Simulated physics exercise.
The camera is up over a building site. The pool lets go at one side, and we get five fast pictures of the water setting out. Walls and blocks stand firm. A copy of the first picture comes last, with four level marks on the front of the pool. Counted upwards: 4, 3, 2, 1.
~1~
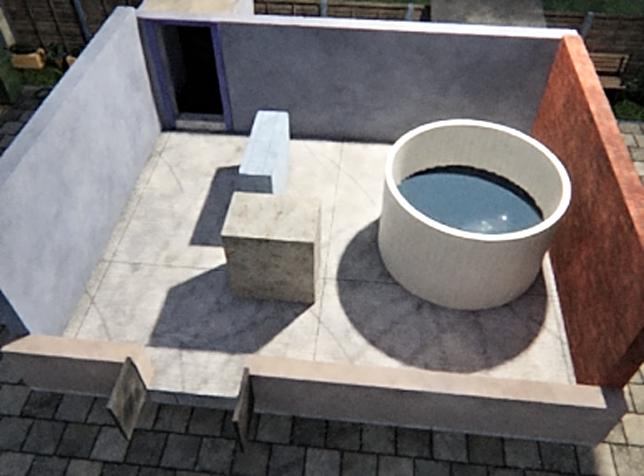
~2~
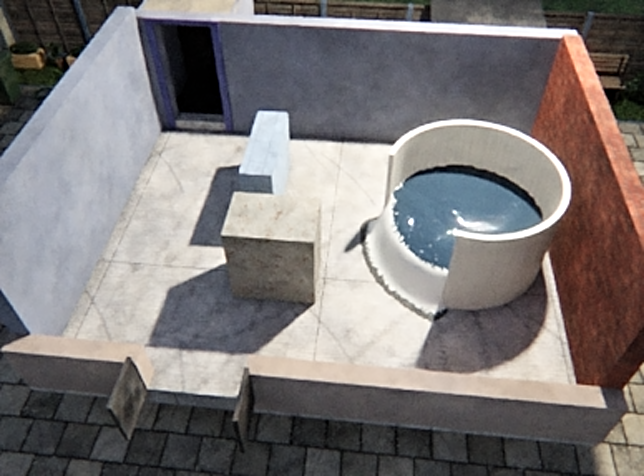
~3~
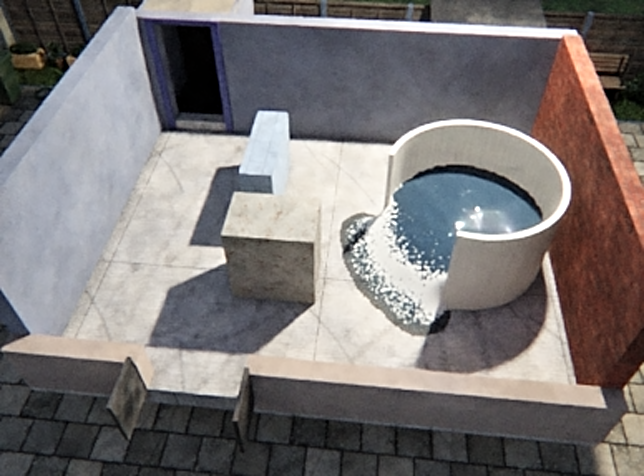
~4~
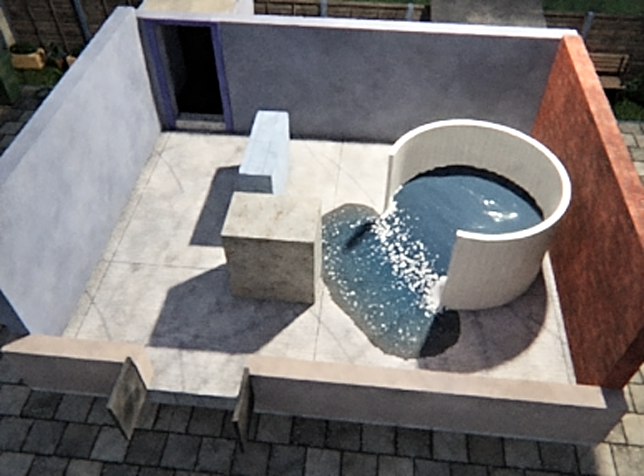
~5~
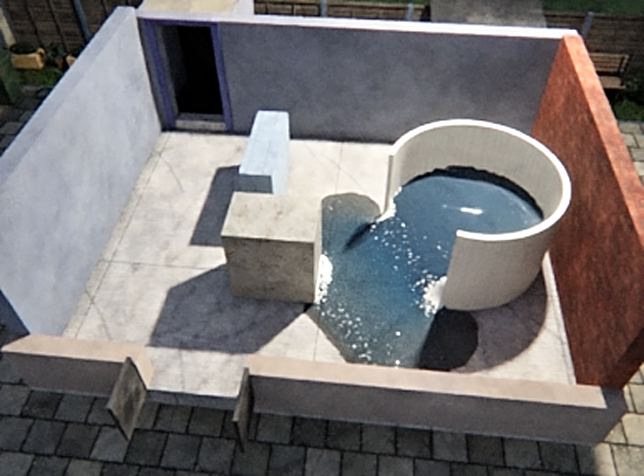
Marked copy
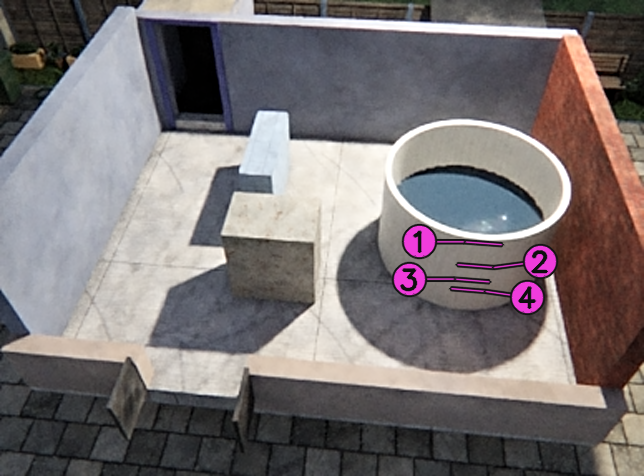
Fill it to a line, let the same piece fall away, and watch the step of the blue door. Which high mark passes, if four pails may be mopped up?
Go for 2.
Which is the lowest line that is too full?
It is 1.
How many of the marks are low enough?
Three.
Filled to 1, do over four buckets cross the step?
Yes.
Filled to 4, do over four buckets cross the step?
No.
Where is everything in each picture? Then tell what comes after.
Water in the pool at rest, its middle at (465, 215); foot of the blue doorway at (202, 129); open gate at (194, 347), in the first picture.
Front seen at (370, 222), 2 % of the ground wet, in the second picture.
Front seen at (425, 329), 5 % of the ground wet, in the third picture.
Front seen at (449, 327), 10 % of the ground wet, in the fourth picture.
Front seen at (326, 315), 17 % of the ground wet, in the fifth picture.
On the marked copy, 1 at (482, 243); 2 at (475, 266); 3 at (471, 280); 4 at (468, 290); from the bottom up 4, 3, 2, 1.
If 1 is chosen, about 10 bucketfuls get in.
If 2 is chosen, a bucket or two gets in.
If 3 is chosen, nothing gets over.
If 4 is chosen, nothing gets over.
